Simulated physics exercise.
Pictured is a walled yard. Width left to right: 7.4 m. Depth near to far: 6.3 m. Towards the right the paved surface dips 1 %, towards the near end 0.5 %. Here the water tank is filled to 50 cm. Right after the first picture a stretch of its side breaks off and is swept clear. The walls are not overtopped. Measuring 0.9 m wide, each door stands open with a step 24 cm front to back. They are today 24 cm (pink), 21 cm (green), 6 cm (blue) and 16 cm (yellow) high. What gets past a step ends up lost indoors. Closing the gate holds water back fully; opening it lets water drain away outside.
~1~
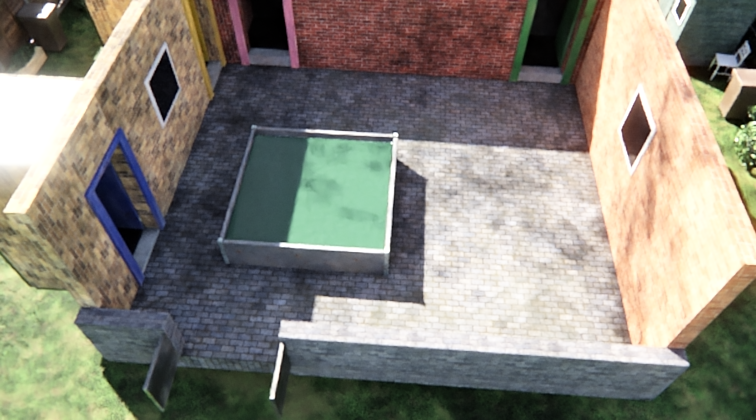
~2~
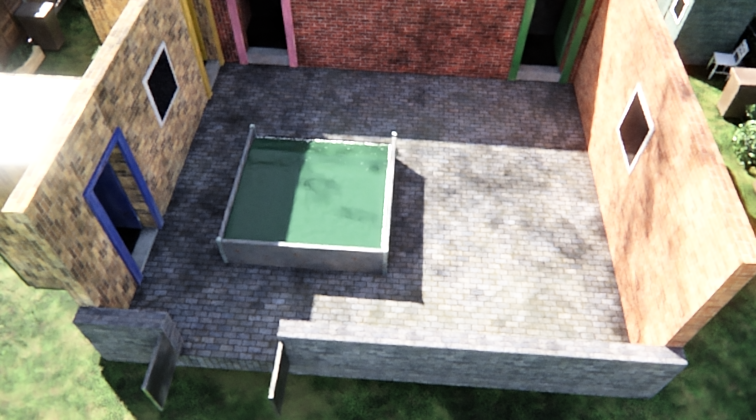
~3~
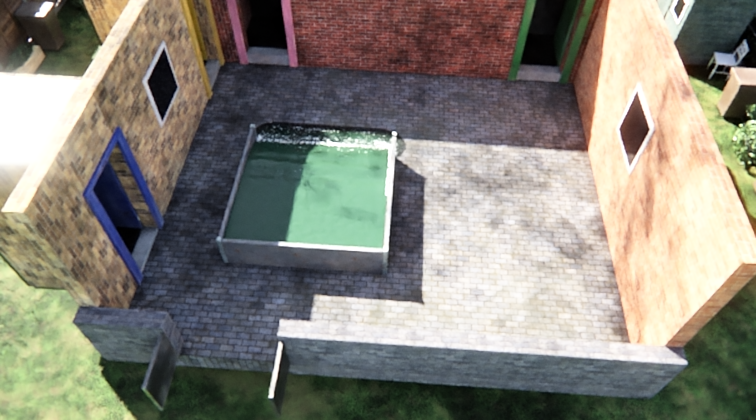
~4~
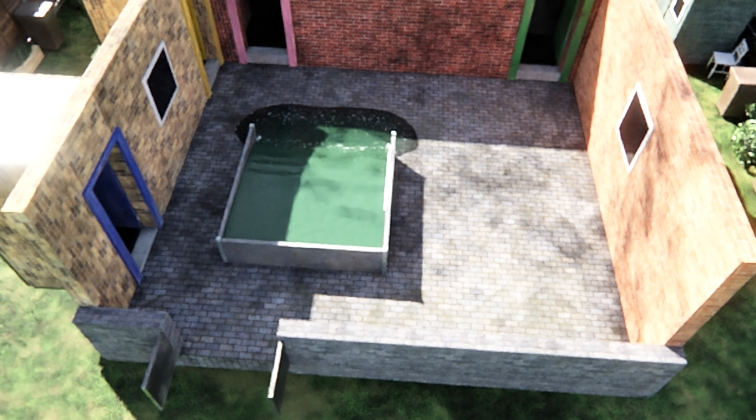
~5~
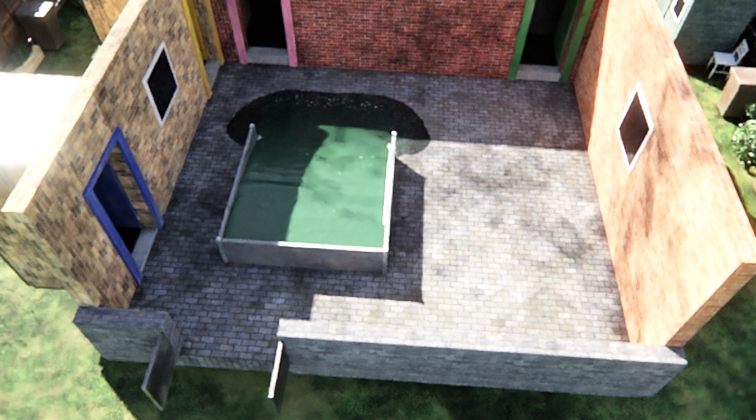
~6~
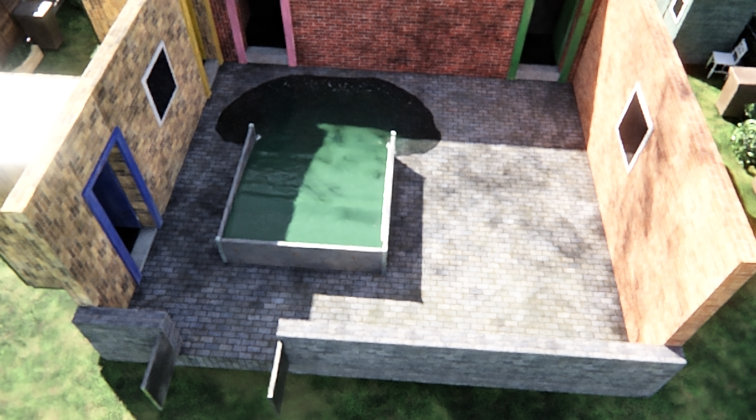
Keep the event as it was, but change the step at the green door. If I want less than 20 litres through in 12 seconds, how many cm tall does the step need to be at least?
You would need about 11.5 cm.
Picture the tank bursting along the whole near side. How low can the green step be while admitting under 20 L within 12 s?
With that break, close to 7.5 cm.
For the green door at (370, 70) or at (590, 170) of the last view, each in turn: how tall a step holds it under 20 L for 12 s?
First place around 26 cm, second around 9.0 cm.
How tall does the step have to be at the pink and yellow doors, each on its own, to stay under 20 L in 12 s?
You'd want about 19 centimetres at pink and about 24 centimetres at yellow.
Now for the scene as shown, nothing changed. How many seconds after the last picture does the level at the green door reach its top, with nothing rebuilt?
Peak: Close to 5.5 s.
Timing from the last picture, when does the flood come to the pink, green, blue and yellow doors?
Reading them off: Pink 0.3 s, then green 1.6 s, then blue 3.6 s, then yellow 0.7 s.
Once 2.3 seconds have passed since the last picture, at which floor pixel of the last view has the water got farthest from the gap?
Near pixel (574, 87).
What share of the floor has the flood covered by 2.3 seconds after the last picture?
Around 35 per cent of the floor.
Then, 0.7 s after the last picture water covers 25 % of the floor, deepest (34 cm) near (340, 73); it has not reached the green door.
Then, 2.3 s after the last picture water covers 35 % of the floor, deepest (30 cm) near (218, 71); 8 cm at the green door, 0 litres in over its 21 cm step.
Then, 11.3 s after the last picture water covers 95 % of the floor, deepest (14 cm) near (636, 372); 8 cm at the green door, 0 litres in over its 21 cm step.
At the green door as built, the water peaked near 14 cm, 5.5 s after the last picture.
With a step of 10.5 cm, 27 litres would have come in within the 12 s; with 12.5 cm, 14 litres. So under 20 litres takes about 11.5 cm.
